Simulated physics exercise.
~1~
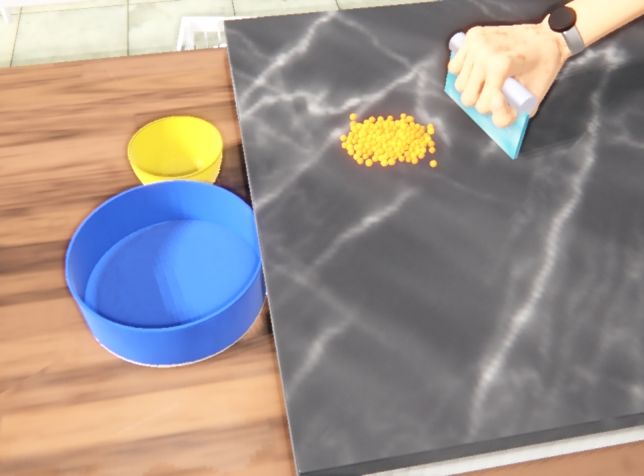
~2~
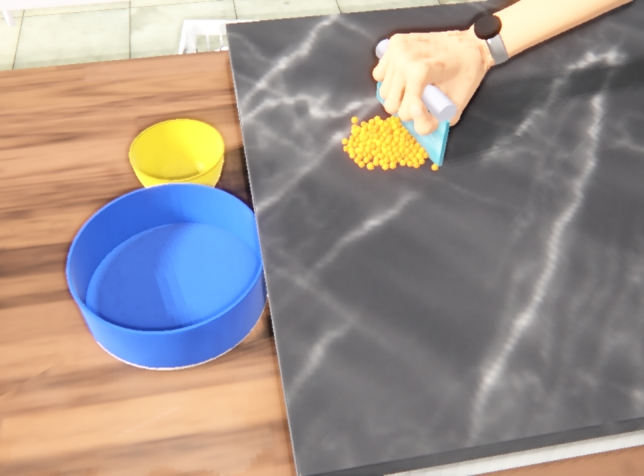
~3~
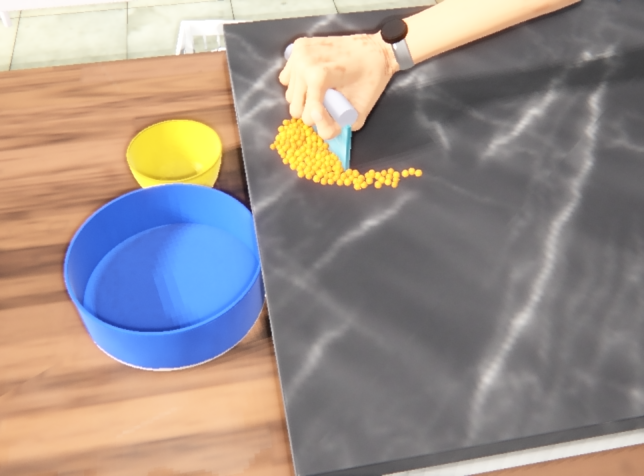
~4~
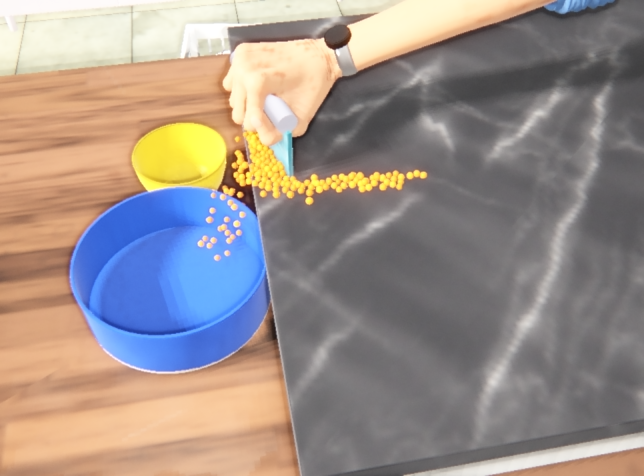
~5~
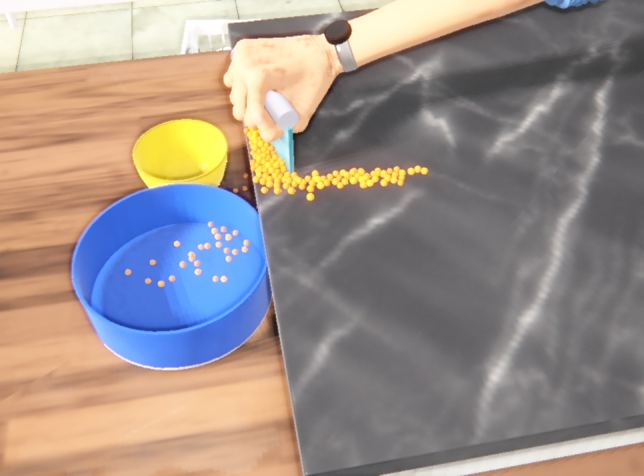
On a dark marble slab over a wooden surface, a hand with a black watch holds a light-blue scraper to the right of a small heap of yellow-orange kernels. A blue pot and a smaller yellow bowl sit to the left. The hand slides the scraper left into the heap and pushes it toward the slab's edge, leaving a thin trail behind. At the edge the scraper stops, and some kernels spill over. A few scatter across the pot's floor and others drop outside it, while most remain on the slab and the bowl stays empty.
